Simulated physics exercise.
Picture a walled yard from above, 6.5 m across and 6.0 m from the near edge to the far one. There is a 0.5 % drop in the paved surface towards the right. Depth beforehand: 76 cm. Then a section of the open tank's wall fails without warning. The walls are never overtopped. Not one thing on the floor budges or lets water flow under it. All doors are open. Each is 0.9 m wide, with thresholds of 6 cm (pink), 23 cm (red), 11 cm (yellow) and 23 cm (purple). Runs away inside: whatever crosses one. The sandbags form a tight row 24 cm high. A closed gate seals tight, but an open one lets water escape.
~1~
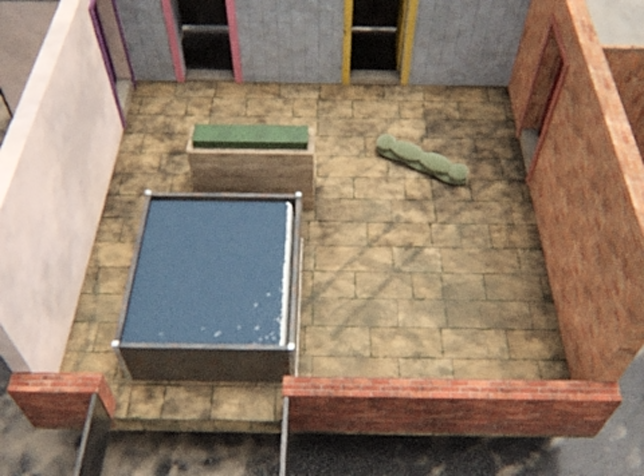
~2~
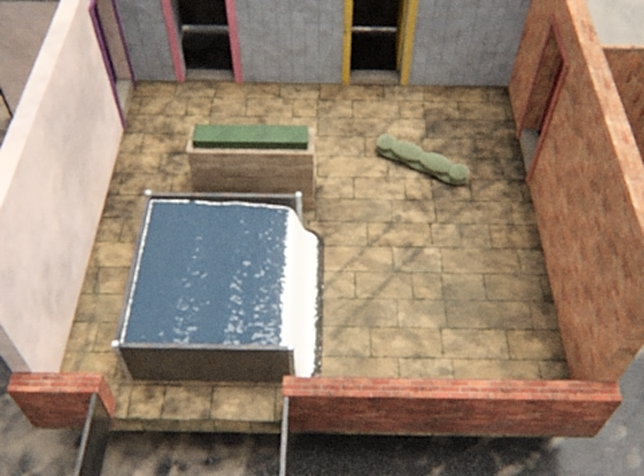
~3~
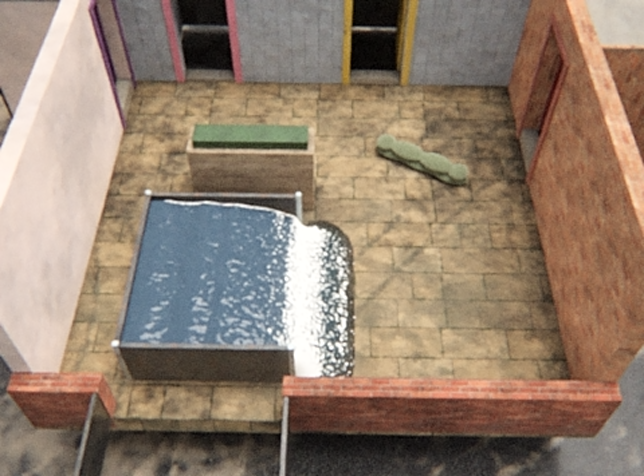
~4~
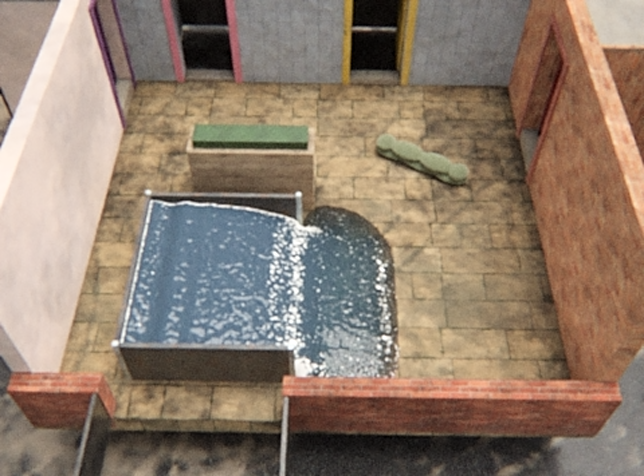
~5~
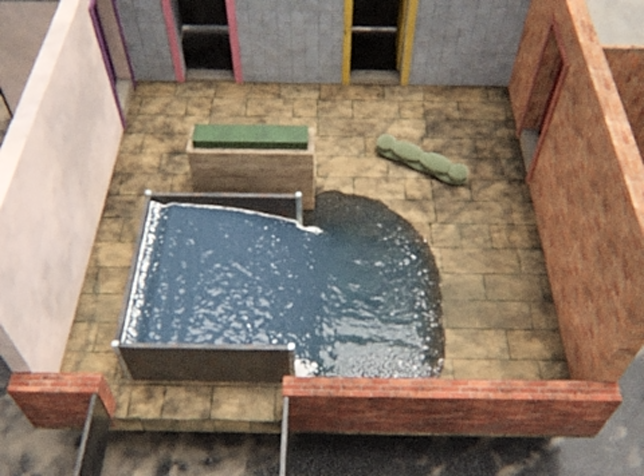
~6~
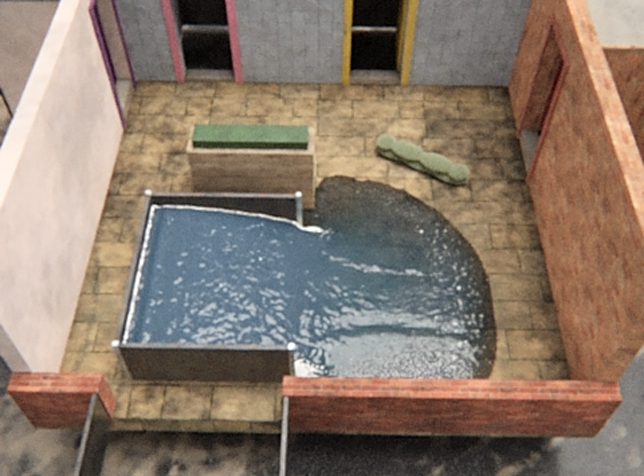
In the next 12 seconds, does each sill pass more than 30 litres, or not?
At the pink door the amount let in will top the limit. At the red door the amount let in will fall short of the limit. At the yellow door the amount let in will fall short of the limit. At the purple door the amount let in will fall short of the limit.
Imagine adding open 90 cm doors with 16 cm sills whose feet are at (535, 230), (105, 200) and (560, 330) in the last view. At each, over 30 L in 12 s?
The first one exceeds it, the second one doesn't reach it, and the third one exceeds it.
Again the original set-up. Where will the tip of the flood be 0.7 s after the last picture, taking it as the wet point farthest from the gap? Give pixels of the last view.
Somewhere about (528, 182).
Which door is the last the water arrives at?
The final one is the purple door.
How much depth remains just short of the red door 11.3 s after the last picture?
It's some 7.0 centimetres deep.
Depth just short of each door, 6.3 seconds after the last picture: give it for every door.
Centimetres: Pink 11 / red 10 / yellow 8 / purple 23.
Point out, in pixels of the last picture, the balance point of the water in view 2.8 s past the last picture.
Centre: Approx. (427, 260) px.
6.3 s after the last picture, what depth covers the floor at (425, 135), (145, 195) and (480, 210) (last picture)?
The depths come out at 6, 6 and 11 centimetres, in the order listed.
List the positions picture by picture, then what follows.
The first frame shows the open tank at (215, 268) is whole and still, 76 cm deep.
In the second frame, the front is at a hidden place, 1.2 m from the gap at (294, 292); 0.5 m2 of floor is under water; 76 cm left at the back of the open tank.
In the third frame, the front is at a hidden place, 1.4 m from the gap at (294, 293); 1.7 m2 of floor is under water; 76 cm left at the back of the open tank.
In the fourth frame, the front is at a hidden place, 1.7 m from the gap at (294, 294); 3.4 m2 of floor is under water; 72 cm left at the back of the open tank.
In the fifth frame, the front is at a hidden place, 2.1 m from the gap at (294, 294); 5.5 m2 of floor is under water; 64 cm left at the back of the open tank.
In the sixth frame, water pours out at (294, 294) and has run 2.7 m, to (488, 359); typically 8 cm deep outside, 65 cm at the open tank's back.
Then, 0.7 s after the last picture water covers 40 % of the floor and is deepest (48 cm) near (577, 408); pink door not reached, red door not reached, yellow door not reached, purple door not reached.
Then, 1.5 s after the last picture water covers 45 % of the floor and is deepest (53 cm) near (577, 408); pink door not reached, red door 17 cm at the sill, 0 L in, yellow door not reached, purple door not reached.
Then, 2.8 s after the last picture water covers 55 % of the floor and is deepest (32 cm) near (510, 97); pink door not reached, red door 17 cm at the sill, 0 L in, yellow door 9 cm at the sill, 0 L in, purple door not reached.
Then, 6.3 s after the last picture water covers 90 % of the floor and is deepest (24 cm) near (176, 91); pink door 11 cm at the sill, 12 L in, red door 10 cm at the sill, 0 L in, yellow door 8 cm at the sill, 3 L in, purple door 23 cm at the sill, 1 L in.
Then, 11.3 s after the last picture water covers 95 % of the floor and is deepest (16 cm) near (103, 373); pink door 10 cm at the sill, 94 L in, red door 7 cm at the sill, 0 L in, yellow door 7 cm at the sill, 3 L in, purple door 9 cm at the sill, 2 L in.
